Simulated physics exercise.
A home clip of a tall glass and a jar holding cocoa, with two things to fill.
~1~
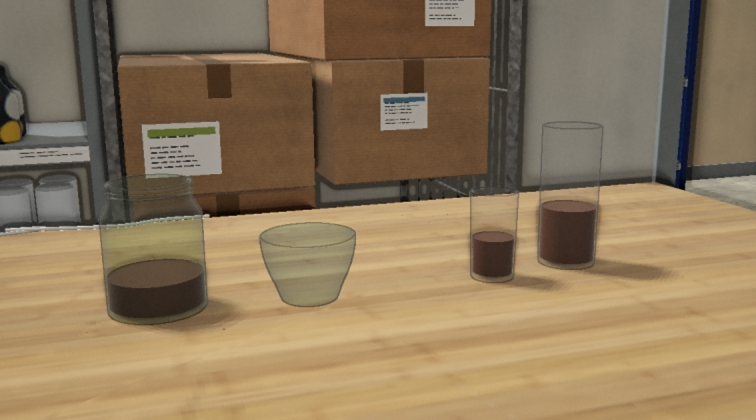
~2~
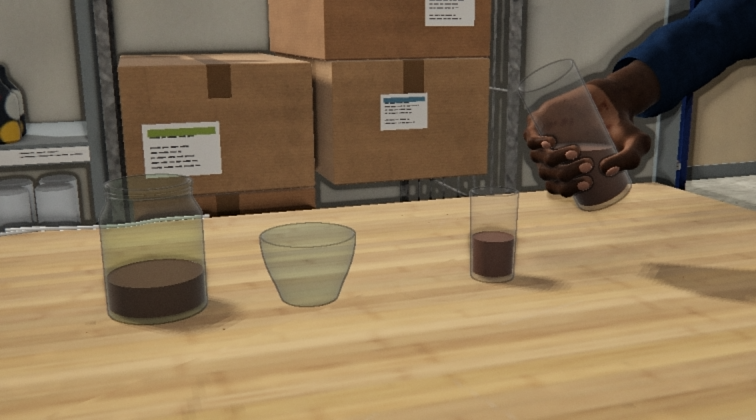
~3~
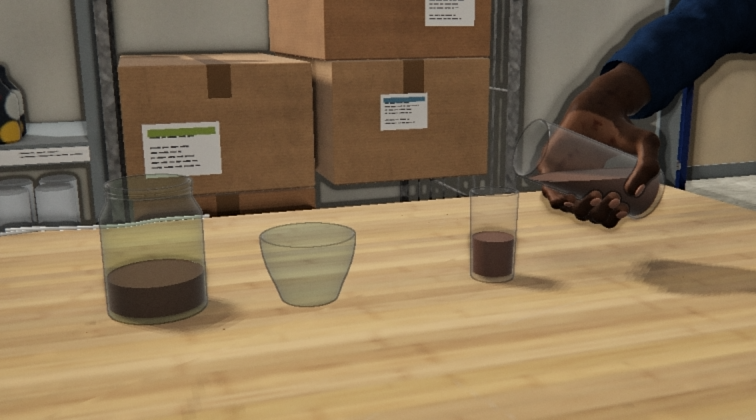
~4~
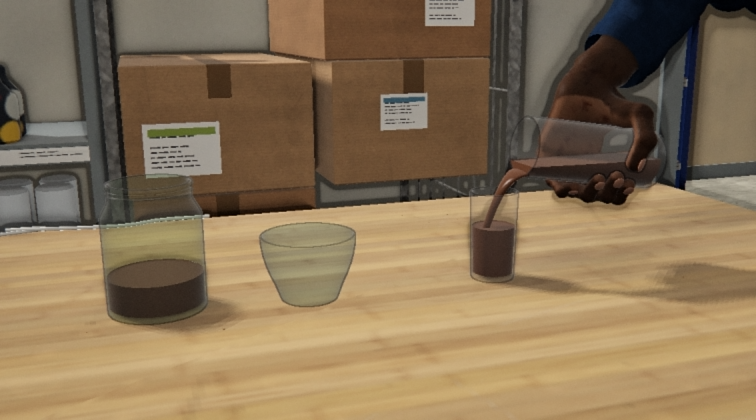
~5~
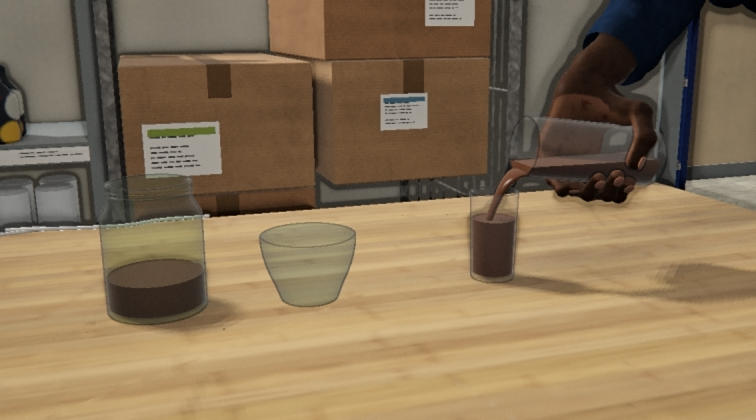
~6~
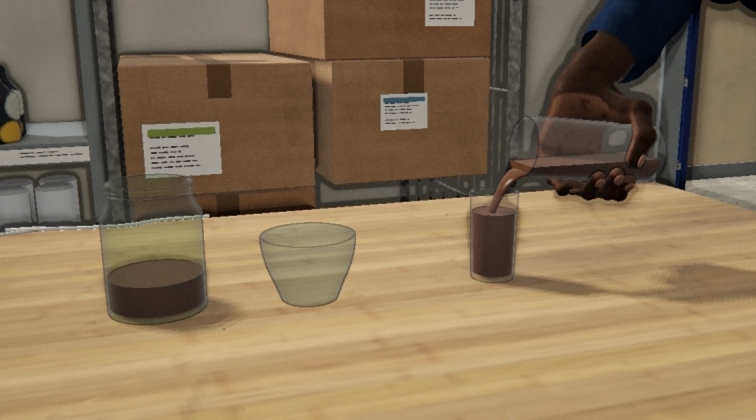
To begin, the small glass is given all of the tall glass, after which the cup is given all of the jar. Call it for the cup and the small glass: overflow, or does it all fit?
Cup: All fits; small glass: Overflow.
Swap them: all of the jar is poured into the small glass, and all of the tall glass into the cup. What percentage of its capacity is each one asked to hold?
Estimate: 170 in a hundred, then 60 in a hundred.
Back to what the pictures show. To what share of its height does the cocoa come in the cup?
About 70 per cent of its height.
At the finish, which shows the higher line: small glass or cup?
Result: Higher level in the one on the right.
Next, the small glass is full to the brim with a puddle round it.
Finally, the cup is about two thirds full; the small glass is full to the brim with a puddle round it.
